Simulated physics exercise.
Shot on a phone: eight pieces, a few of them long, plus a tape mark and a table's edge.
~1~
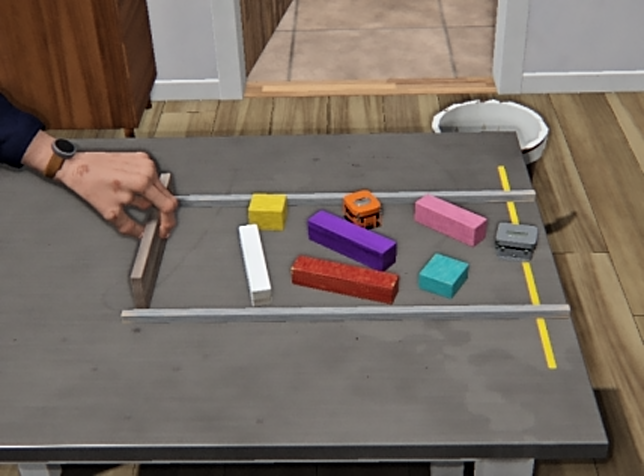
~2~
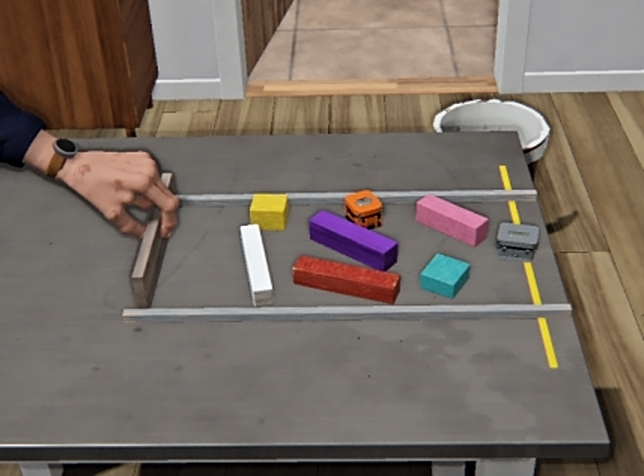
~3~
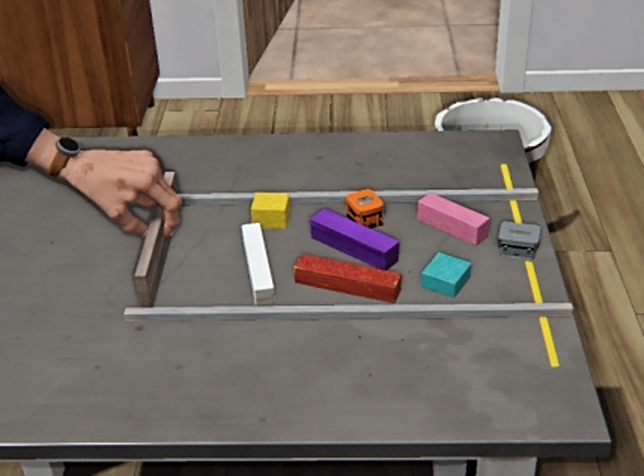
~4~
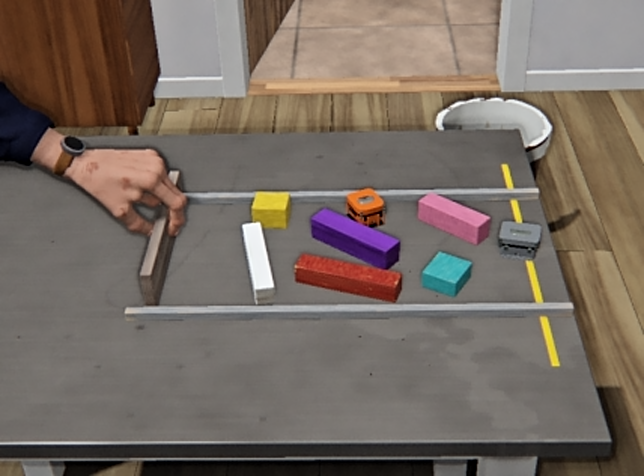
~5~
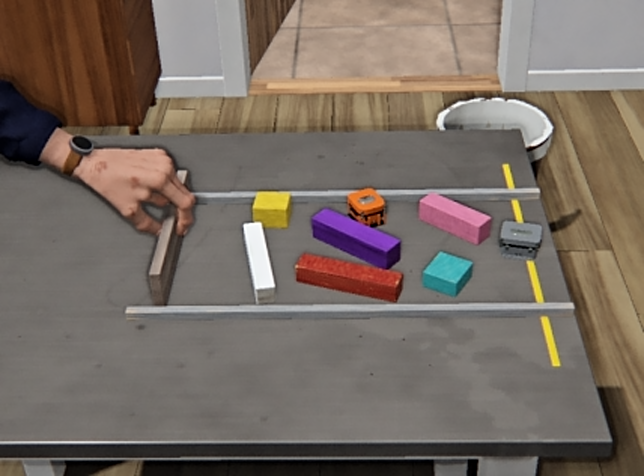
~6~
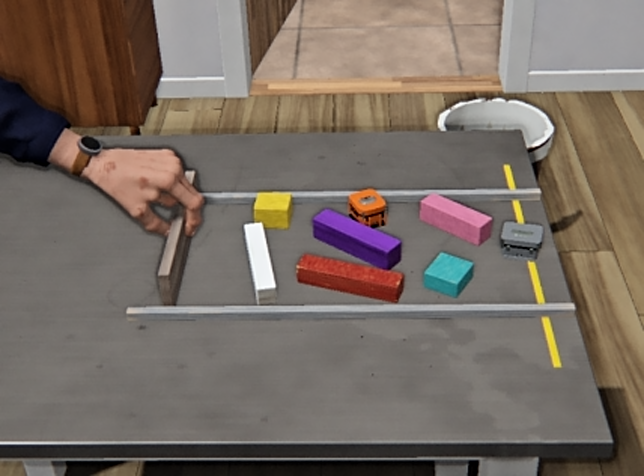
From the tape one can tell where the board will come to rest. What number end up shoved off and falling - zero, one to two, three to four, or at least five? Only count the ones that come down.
Falls: More than four.
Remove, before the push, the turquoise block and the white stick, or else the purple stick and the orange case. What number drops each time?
Result, first then second: 3, 4.
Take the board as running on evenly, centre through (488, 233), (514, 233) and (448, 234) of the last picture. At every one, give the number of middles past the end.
Place by place, 3, 5 and 0.
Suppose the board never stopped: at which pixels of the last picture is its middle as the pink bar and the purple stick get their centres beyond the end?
Roughly (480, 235); roughly (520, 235).
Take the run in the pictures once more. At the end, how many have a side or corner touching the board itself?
Number in contact with it: 2.
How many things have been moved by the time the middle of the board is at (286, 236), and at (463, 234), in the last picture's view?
So 3, and at the other place 8.
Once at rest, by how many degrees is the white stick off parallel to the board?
Angle: Roughly 0 degrees.
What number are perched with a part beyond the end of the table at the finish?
The count would be 1.
Soon after, none off yet; grey case at rest near (521, 242); pink bar at rest near (455, 219); turquoise block at rest near (449, 275).
After that, none off yet; grey case displaced a little near (535, 250); pink bar displaced a little near (496, 219); turquoise block displaced about its own width near (501, 266).
In the end, the number that fall off is five or more; gone, red bar, purple stick, orange case, turquoise block, pink bar and grey case.
